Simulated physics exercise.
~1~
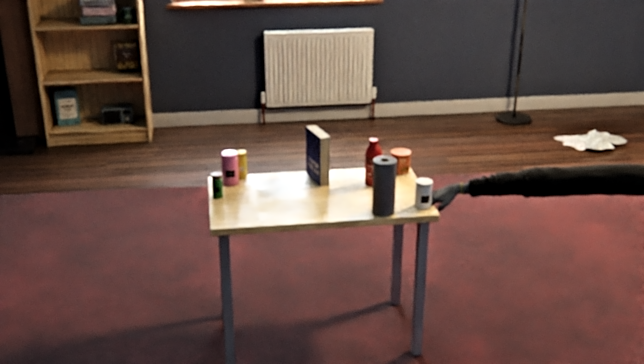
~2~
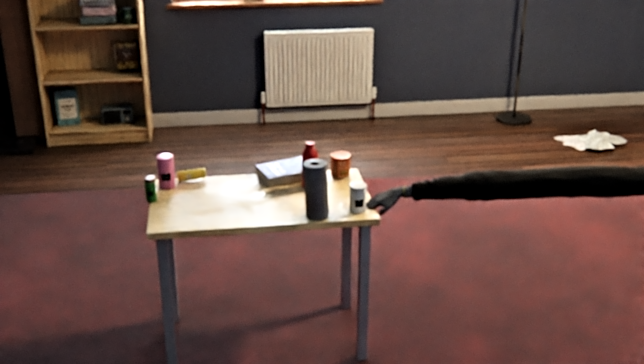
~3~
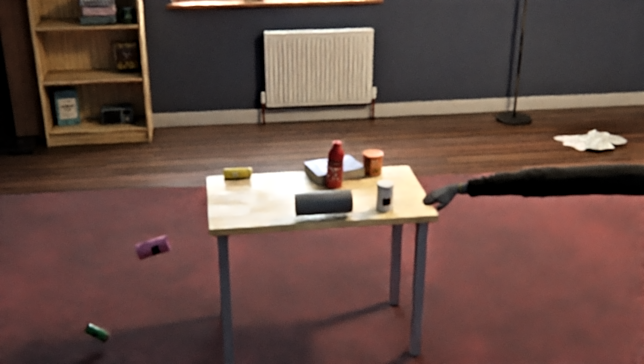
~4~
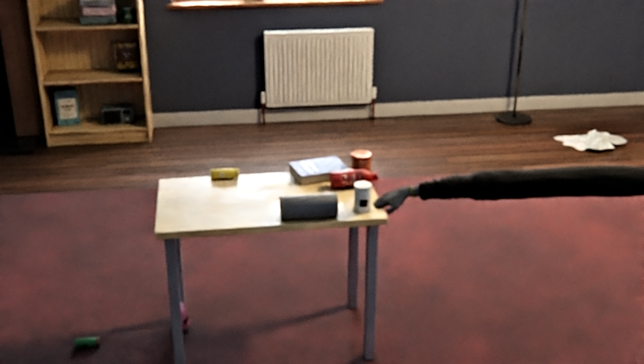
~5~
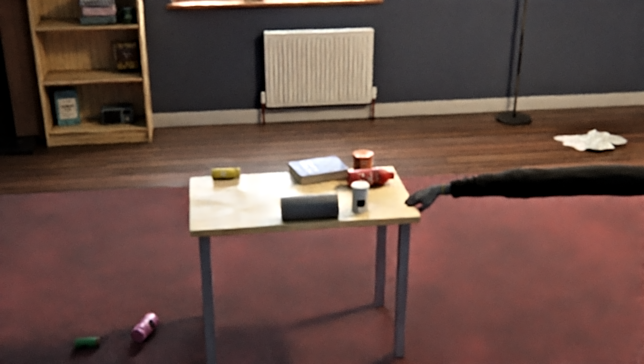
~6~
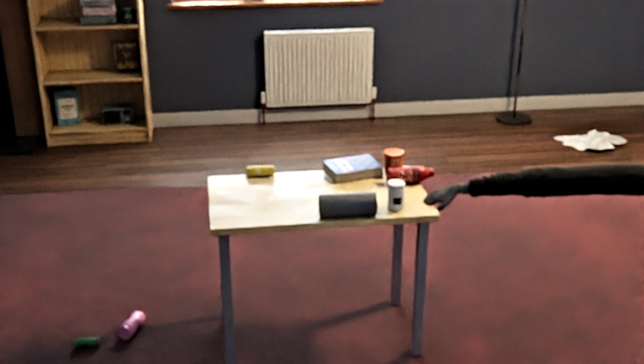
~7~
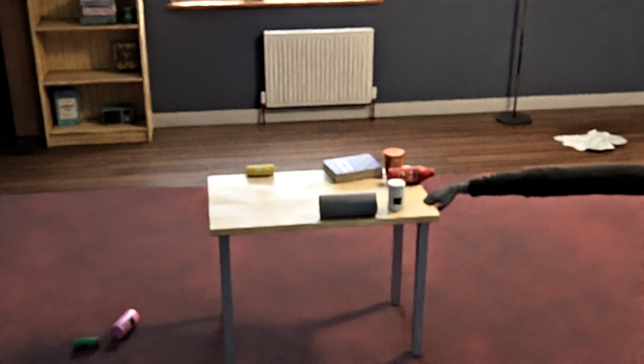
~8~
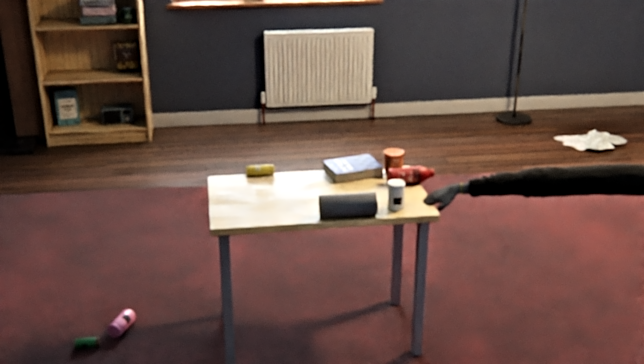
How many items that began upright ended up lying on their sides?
Six of them ended up on their sides, namely the green shaker, pink jar, yellow shaker, grey roll, blue book and red bottle.
